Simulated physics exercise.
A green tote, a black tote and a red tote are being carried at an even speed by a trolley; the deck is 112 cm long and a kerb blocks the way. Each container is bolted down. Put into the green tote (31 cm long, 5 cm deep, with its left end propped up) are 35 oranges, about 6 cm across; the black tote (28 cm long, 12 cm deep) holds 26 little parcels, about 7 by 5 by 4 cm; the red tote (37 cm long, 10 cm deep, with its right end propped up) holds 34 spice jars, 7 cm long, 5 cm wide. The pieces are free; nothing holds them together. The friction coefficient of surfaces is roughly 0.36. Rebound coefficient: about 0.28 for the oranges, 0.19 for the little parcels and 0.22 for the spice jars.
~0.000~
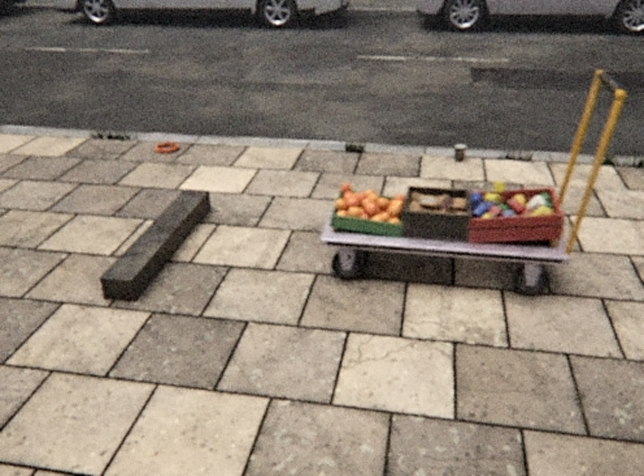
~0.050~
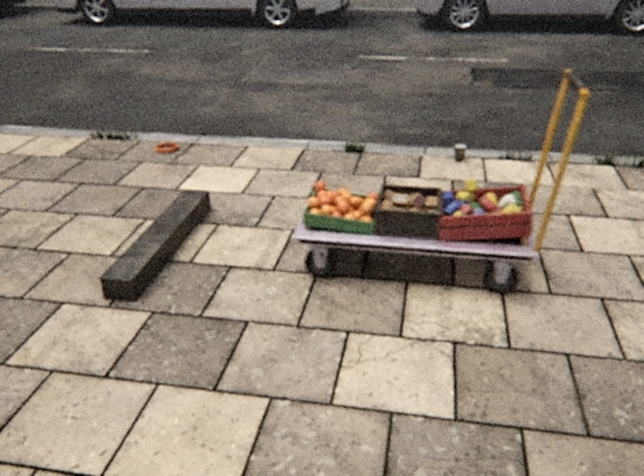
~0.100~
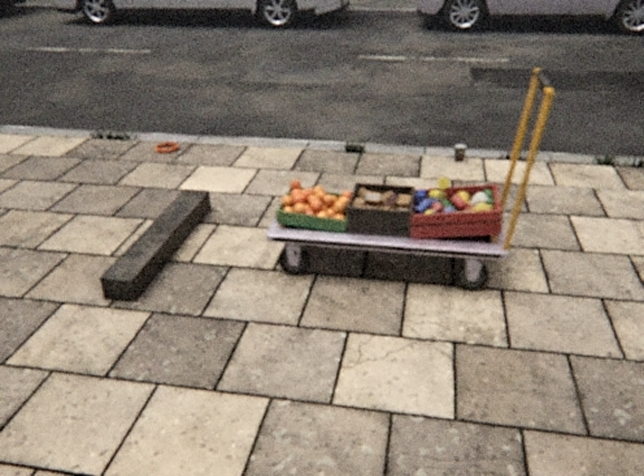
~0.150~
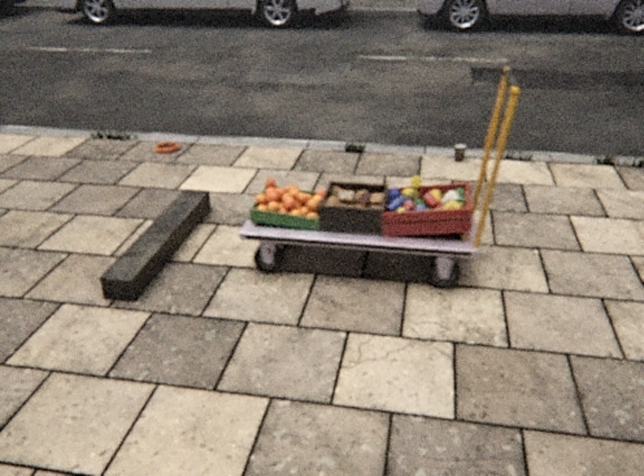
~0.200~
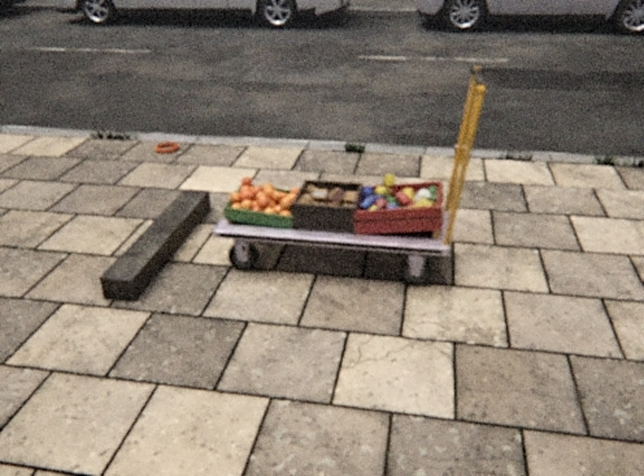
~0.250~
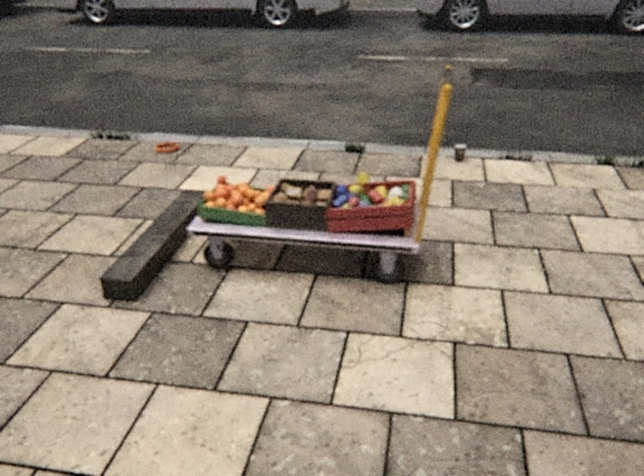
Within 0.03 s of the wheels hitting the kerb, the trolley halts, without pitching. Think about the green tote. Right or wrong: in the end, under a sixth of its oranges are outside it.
Wrong, it is over a sixth.
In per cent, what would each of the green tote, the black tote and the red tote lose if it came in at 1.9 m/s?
In that case the green tote sheds 30 per cent of its load, the black tote 0 per cent, and the red tote 10 per cent.
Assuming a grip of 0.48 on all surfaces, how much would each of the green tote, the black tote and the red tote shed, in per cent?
In that case green tote 40, black tote 0, red tote 10 per cent.
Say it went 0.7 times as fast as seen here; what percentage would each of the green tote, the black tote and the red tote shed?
Then the green tote sheds 30 per cent, the black tote 0 per cent, and the red tote 10 per cent.
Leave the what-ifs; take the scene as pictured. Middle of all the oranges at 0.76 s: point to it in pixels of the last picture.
(181, 199).
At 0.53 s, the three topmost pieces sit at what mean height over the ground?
54 cm.
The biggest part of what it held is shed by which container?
Answer: The green tote.
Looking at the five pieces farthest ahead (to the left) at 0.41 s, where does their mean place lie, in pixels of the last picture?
Near (154, 182) in pixels.
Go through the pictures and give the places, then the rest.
In the first frame (we follow the rim corner now nearest the camera), green tote at (400, 225); black tote at (468, 215); 87 cm still to roll; nothing out yet.
Green tote at (372, 222); black tote at (438, 213); 74 cm still to roll, in the second frame.
Green tote at (344, 221); black tote at (409, 211); 61 cm still to roll, in the third frame.
Green tote at (317, 219); black tote at (380, 209); 47 cm still to roll, in the fourth frame.
Green tote at (290, 217); black tote at (352, 207); 34 cm still to roll, in the fifth frame.
Green tote at (263, 215); black tote at (324, 205); 21 cm still to roll; nothing out yet, in the sixth frame.
After 0.31 s, the wheels strike.
After 0.41 s, 5 of 35 out of the green tote, 0 of 26 out of the black tote and 1 of 34 out of the red tote.
After 0.53 s, 13 of 35 out of the green tote, 0 of 26 out of the black tote and 2 of 34 out of the red tote.
After 0.76 s, 15 of 35 out of the green tote, 1 of 26 out of the black tote and 4 of 34 out of the red tote.
Outcome (at 1.27 s), 15 of 35 out of the green tote, 1 of 26 out of the black tote and 4 of 34 out of the red tote. Asked share, 15 of 35, 43 per cent.
